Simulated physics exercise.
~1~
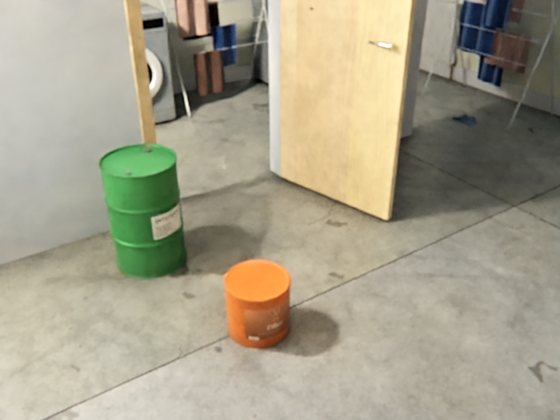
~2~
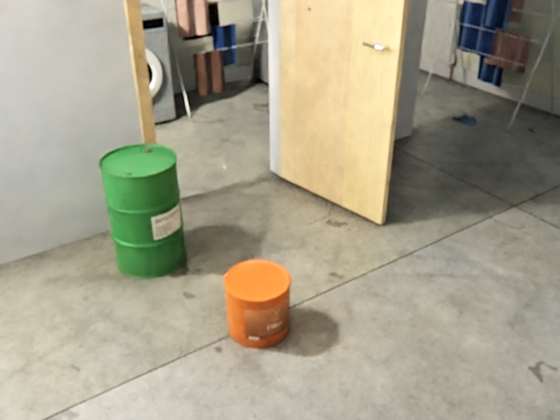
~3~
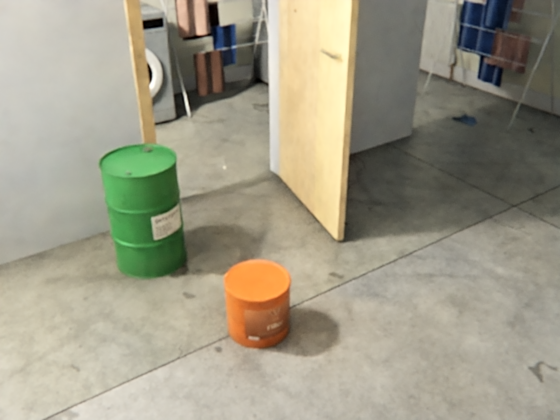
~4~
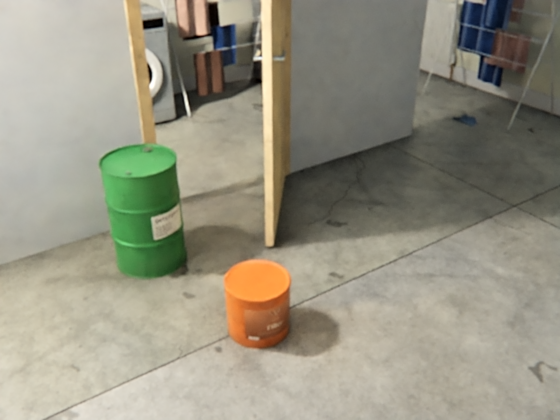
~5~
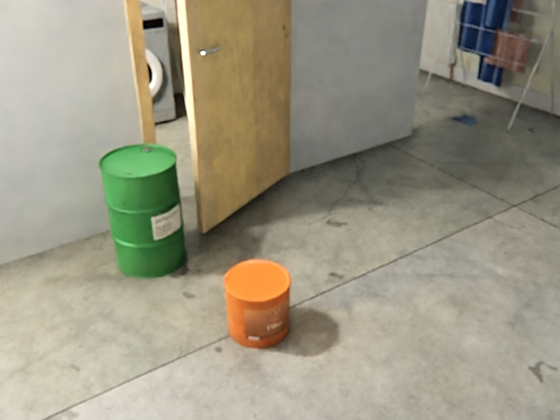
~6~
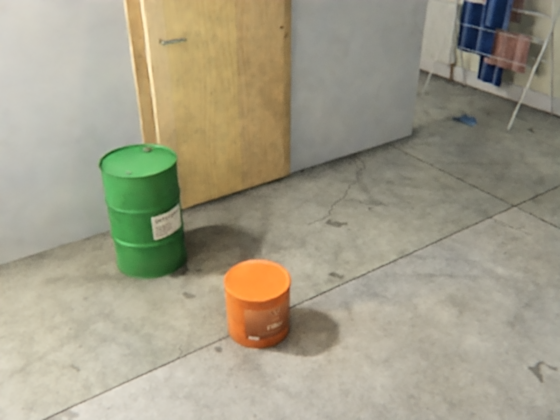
In a room with a bare concrete floor, a wooden door that stood wide open swung steadily leftward past an orange pail and a green drum, neither of which moved, until it shut in its frame and hid the washing machine behind it.
